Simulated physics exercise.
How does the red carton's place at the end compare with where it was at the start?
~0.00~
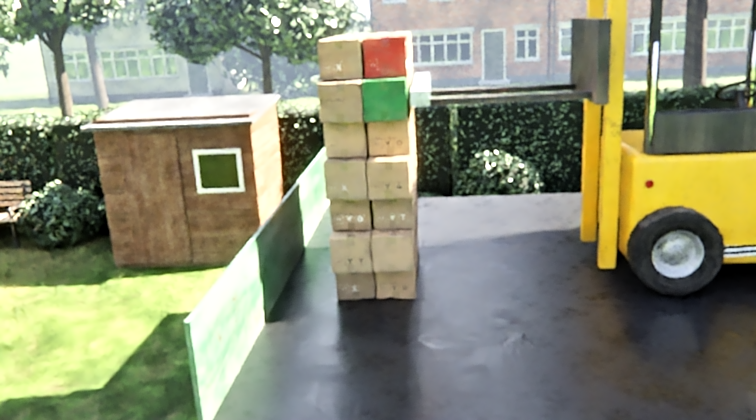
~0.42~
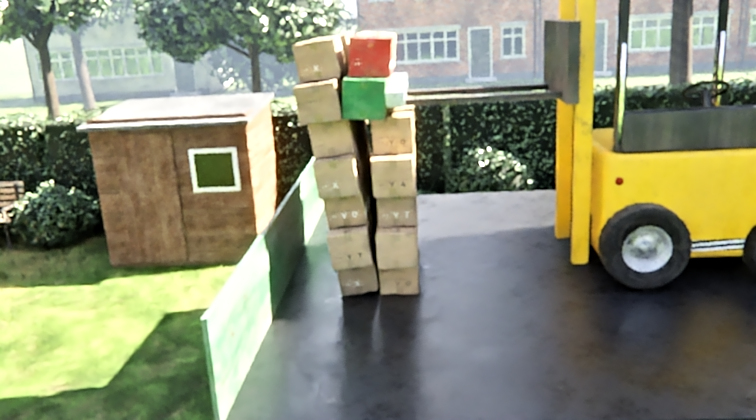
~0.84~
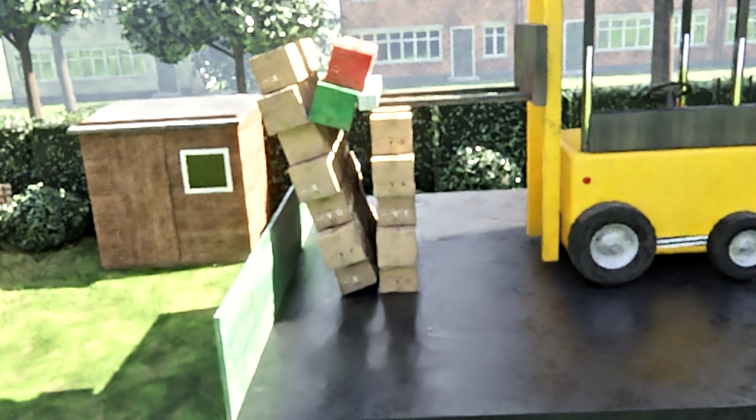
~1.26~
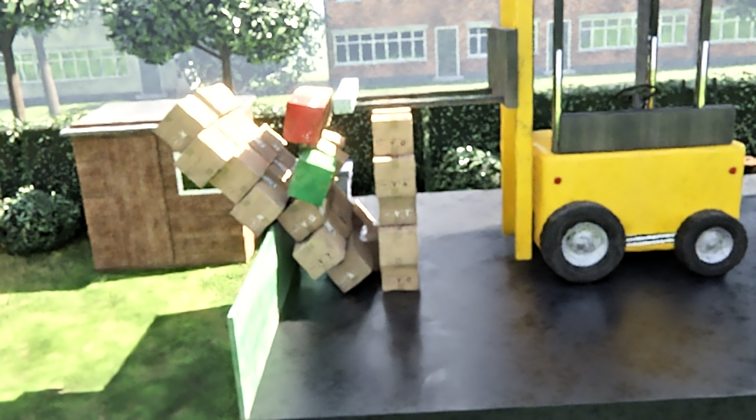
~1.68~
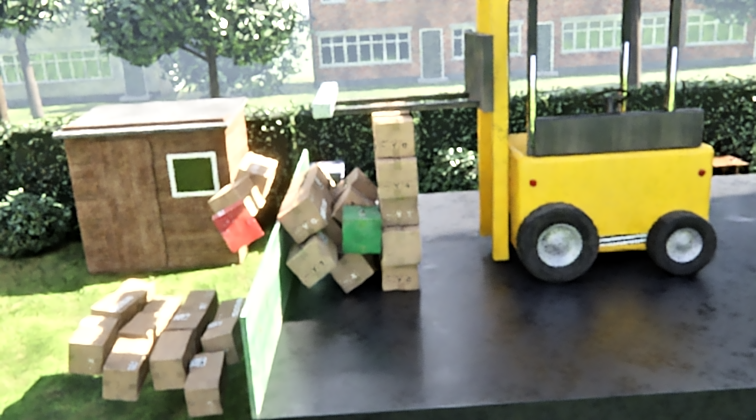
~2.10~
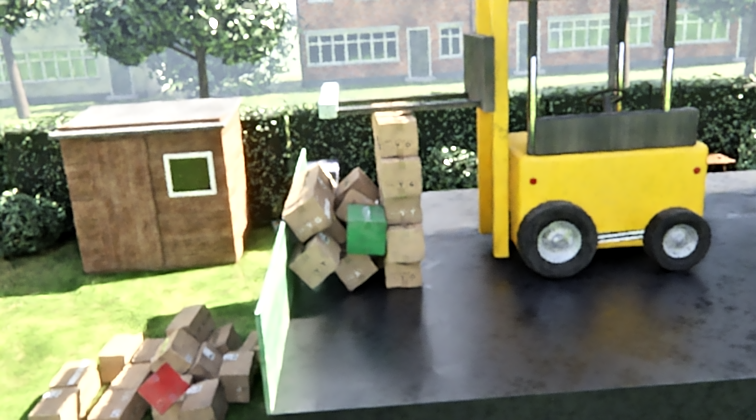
At the start the red carton sits at the top of the stack on the platform. By the end it is down at the lower left, among the fallen cartons on the grass beyond the green board.
